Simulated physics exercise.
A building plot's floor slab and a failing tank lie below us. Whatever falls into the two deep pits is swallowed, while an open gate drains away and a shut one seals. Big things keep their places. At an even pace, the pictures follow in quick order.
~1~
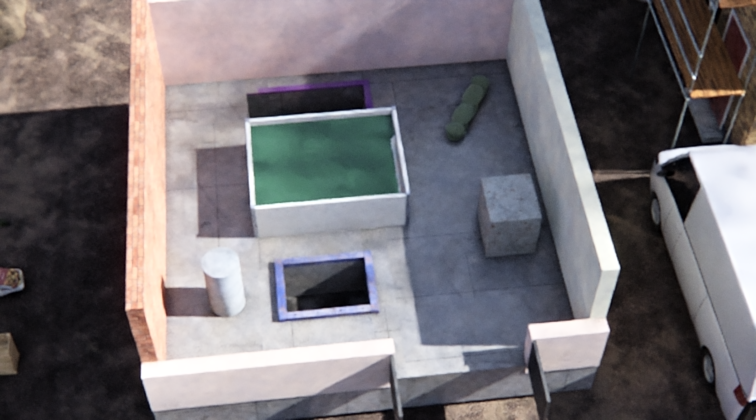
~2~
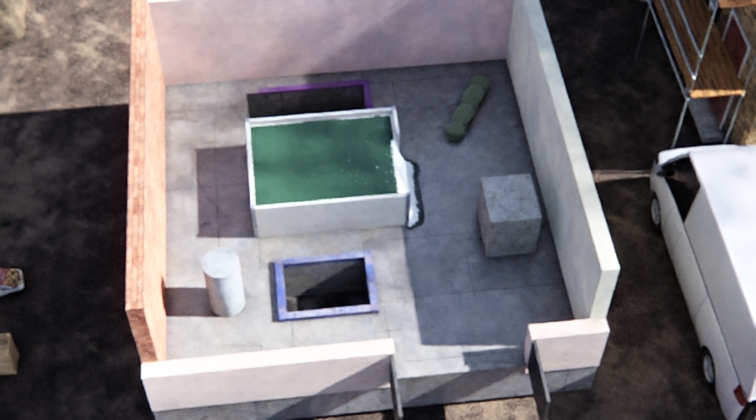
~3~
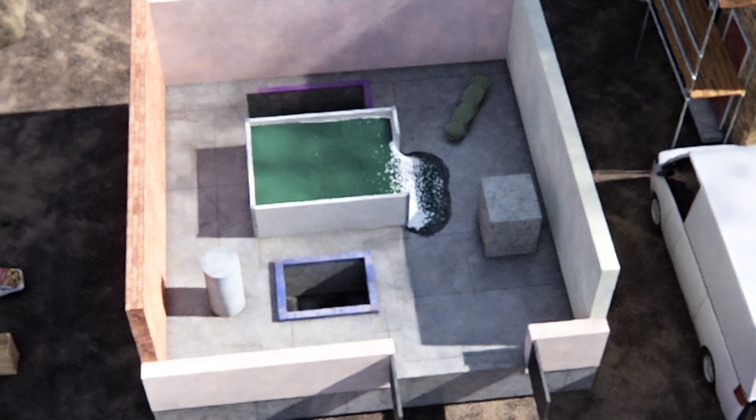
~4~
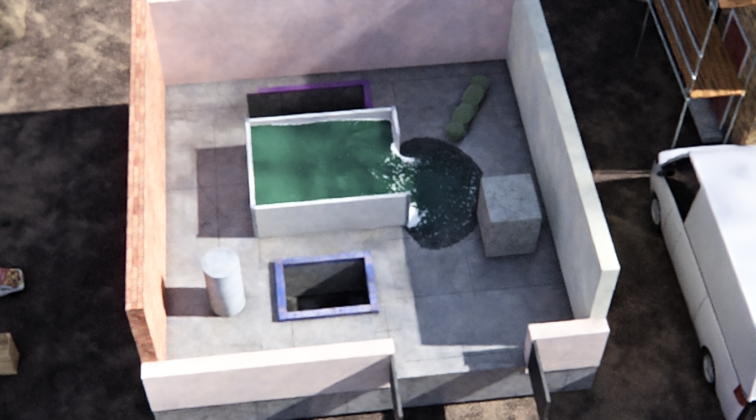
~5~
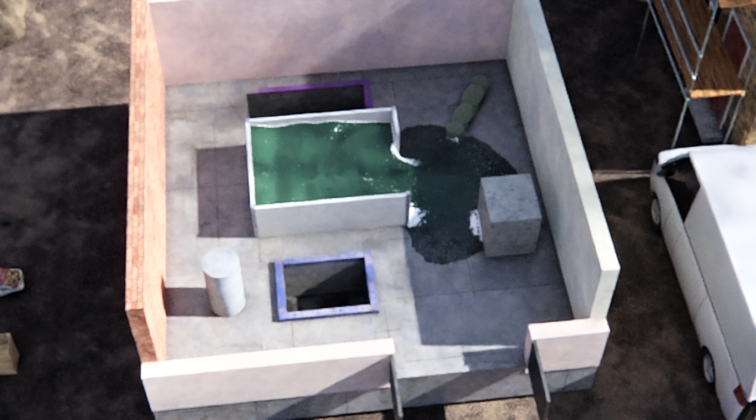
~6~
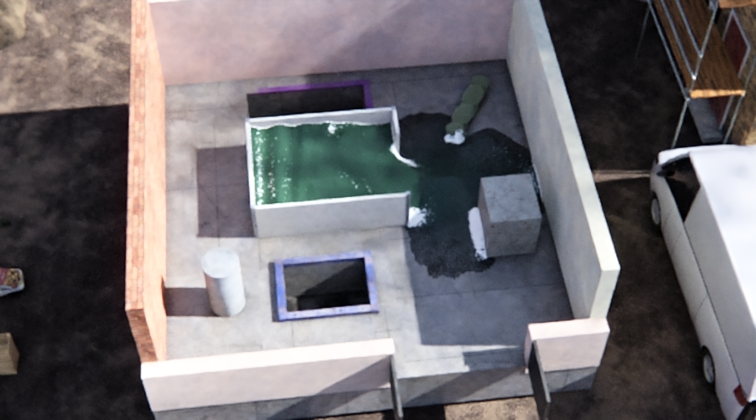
Green water pouring from a gap in an open tank's right side, spreading across a walled grey floor around a concrete block.
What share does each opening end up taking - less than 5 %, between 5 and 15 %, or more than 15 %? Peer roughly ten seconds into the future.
The gate is likely to claim a large share past fifteen per cent; the blue pit is likely to claim a small share beneath five per cent; the purple pit is likely to claim a large share past fifteen per cent.
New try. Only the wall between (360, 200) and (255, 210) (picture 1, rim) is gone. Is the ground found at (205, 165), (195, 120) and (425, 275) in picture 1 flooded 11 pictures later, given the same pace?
Taking them in order, I'd say not reached, not reached and swamped.
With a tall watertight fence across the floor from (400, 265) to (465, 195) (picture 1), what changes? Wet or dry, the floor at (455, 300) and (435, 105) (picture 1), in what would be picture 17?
First spot not reached; second spot swamped.
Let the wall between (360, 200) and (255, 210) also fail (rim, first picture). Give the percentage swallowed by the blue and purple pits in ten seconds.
Blue: 40 percent; purple: 4 percent.
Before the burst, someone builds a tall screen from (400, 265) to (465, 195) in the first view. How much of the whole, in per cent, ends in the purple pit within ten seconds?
The purple pit takes 25 per cent.
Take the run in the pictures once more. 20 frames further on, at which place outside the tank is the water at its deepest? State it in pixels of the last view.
Deepest point: About (501, 62).
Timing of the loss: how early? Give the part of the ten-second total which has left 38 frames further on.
Somewhere around 55 per cent, I'd say.
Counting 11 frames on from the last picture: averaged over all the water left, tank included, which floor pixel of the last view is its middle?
My pick is pixel (411, 191).
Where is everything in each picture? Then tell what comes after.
In the first frame, still water in the open tank at (326, 160).
In the second frame, water pours out at (400, 184) and has run to (414, 224).
In the third frame, the front is at (440, 224), out from the gap at (400, 184).
In the fourth frame, the front is at (476, 173), out from the gap at (400, 185).
In the fifth frame, water pours out at (400, 185) and has run to a hidden place.
In the sixth frame, water pours out at (400, 185) and has run to (528, 155).
A moment on, water covers 25 % of the floor; the gate 0 %, the blue pit 0 %, the purple pit 0 %.
Next, water covers 35 % of the floor; the gate 1 %, the blue pit 0 %, the purple pit 0 %.
Then, water covers 50 % of the floor; the gate 7 %, the blue pit 0 %, the purple pit 1 %.
Later, water covers 70 % of the floor; the gate 14 %, the blue pit 0 %, the purple pit 8 %.
In the end, water covers 90 % of the floor; the gate 23 %, the blue pit 0 %, the purple pit 19 %.
